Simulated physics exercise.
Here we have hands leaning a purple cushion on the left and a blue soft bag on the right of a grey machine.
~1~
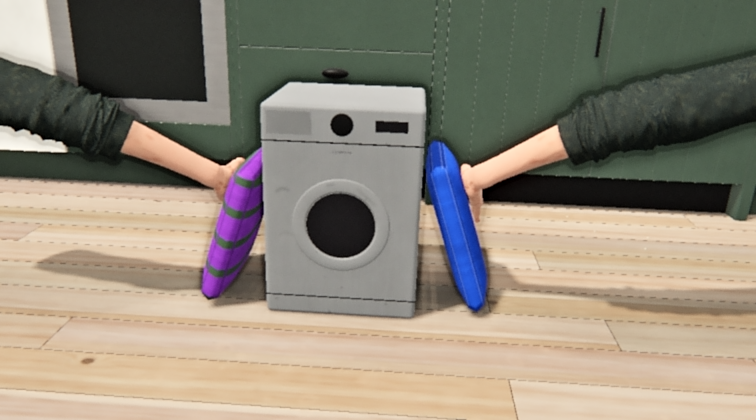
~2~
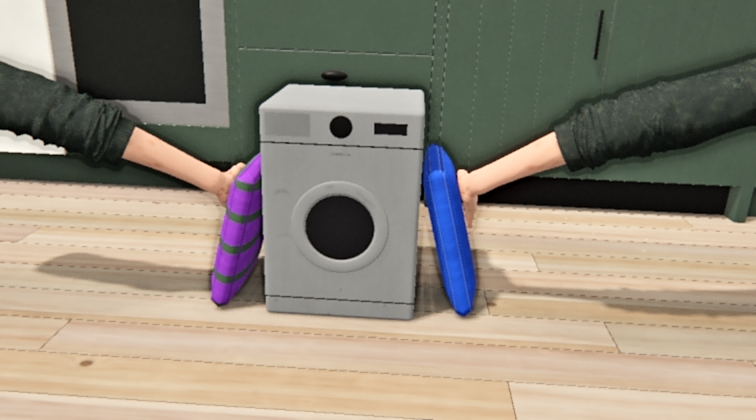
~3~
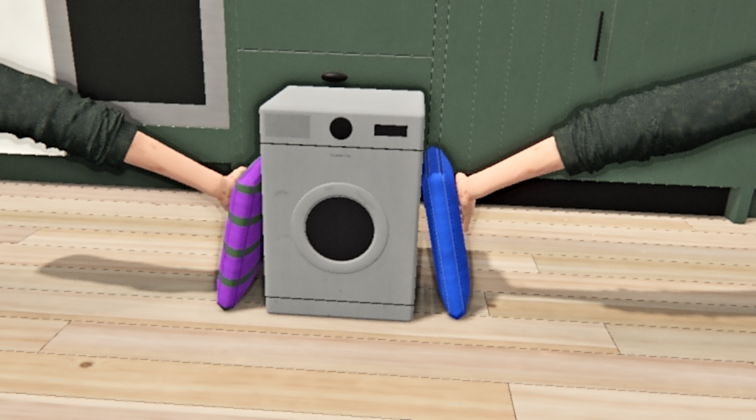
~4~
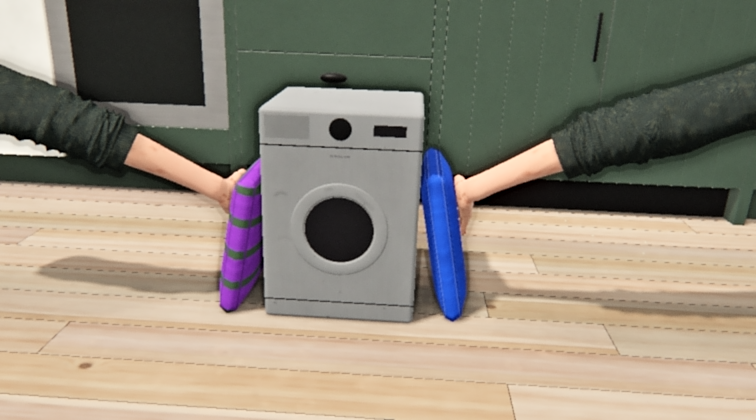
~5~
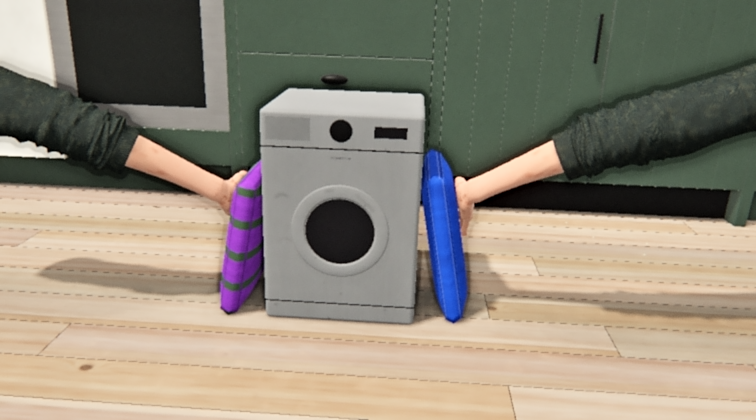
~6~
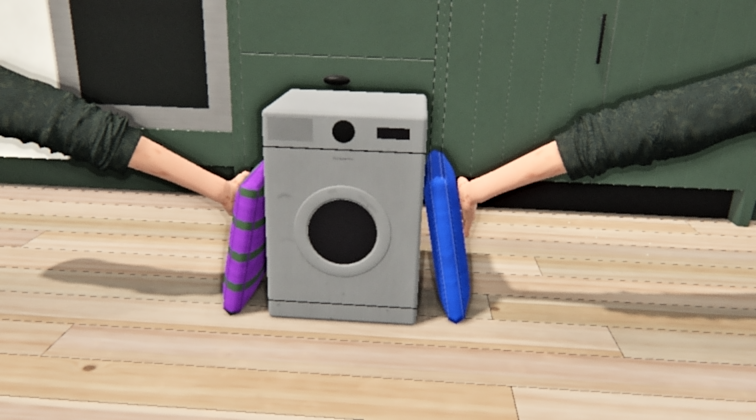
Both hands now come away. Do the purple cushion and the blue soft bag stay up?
In the end the purple cushion keeps leaning, the blue soft bag holds its lean.
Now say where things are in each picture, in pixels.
Cushion foot (210, 295), head (247, 177); soft bag foot (476, 307), head (437, 172), in the first picture.
Cushion foot (220, 302); soft bag foot (463, 312), in the second picture.
Cushion foot (226, 306); soft bag foot (457, 315), in the third picture.
Cushion foot (229, 308); soft bag foot (452, 317), in the fourth picture.
Cushion foot (229, 310); soft bag foot (453, 319), in the fifth picture.
Cushion foot (232, 311), head (251, 187), almost upright; soft bag foot (456, 319), head (437, 181), almost upright, in the sixth picture.
Then, 0.42 s later than the last view, cushion against the side near (256, 230); soft bag against the side near (445, 235).
Finally, cushion against the side near (256, 230); soft bag against the side near (445, 235). The purple cushion holds its lean and the blue soft bag remains propped up.
